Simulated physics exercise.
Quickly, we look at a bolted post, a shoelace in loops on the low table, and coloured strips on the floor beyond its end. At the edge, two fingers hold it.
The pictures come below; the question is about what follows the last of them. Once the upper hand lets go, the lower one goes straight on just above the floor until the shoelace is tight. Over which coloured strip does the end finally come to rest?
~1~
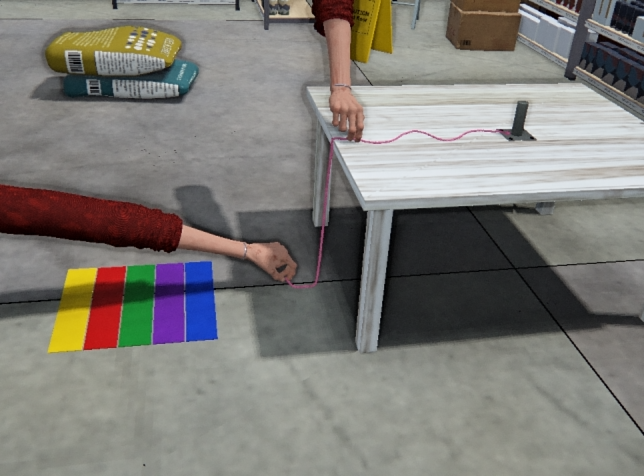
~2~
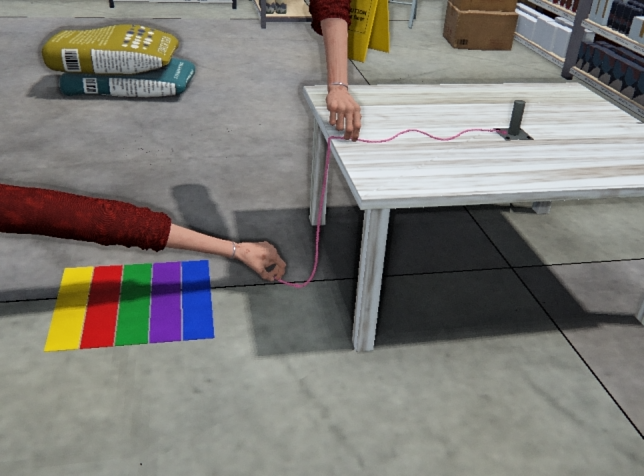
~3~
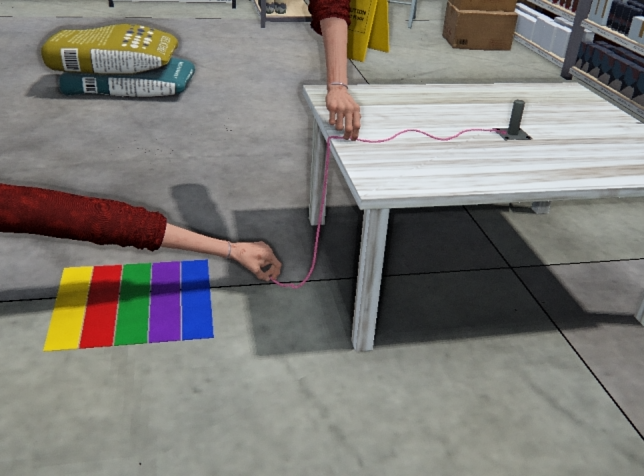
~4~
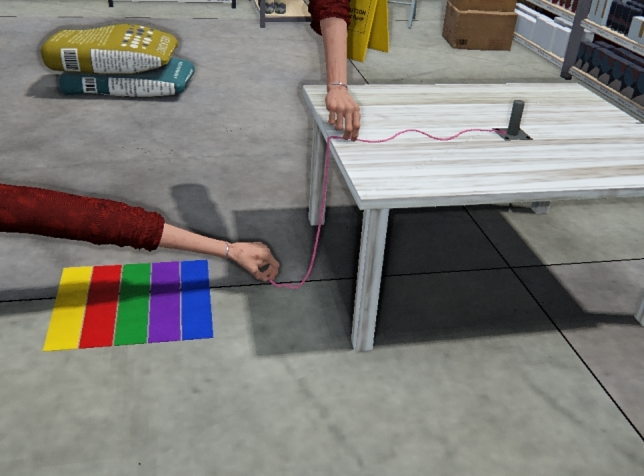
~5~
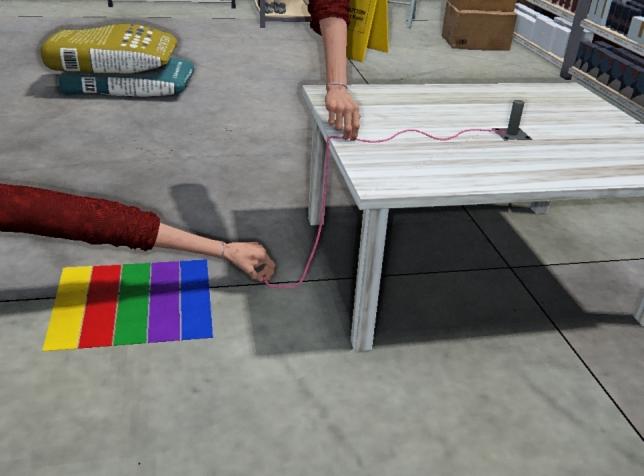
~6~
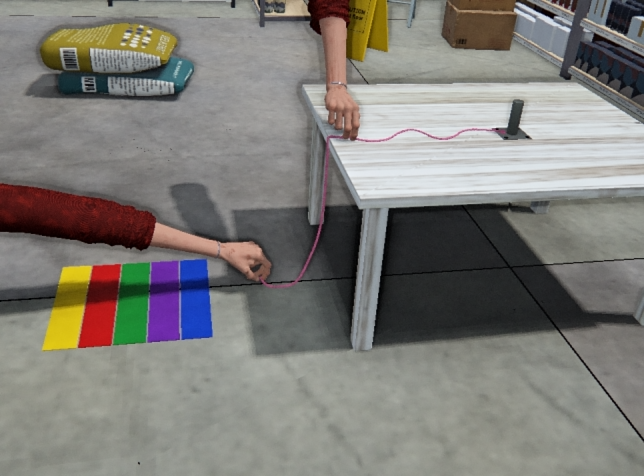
Over the green strip.
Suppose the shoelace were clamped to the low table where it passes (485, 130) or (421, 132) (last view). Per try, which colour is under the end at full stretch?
It ends on green the first time and on purple the second time.
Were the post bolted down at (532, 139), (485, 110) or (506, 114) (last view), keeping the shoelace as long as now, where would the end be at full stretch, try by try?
First close to (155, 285), next close to (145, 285), last close to (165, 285).
Early on, end near (190, 282); over blue.
Midway, end near (154, 284); over purple.
At the end of the slack, end near (133, 286); over green. Over green.
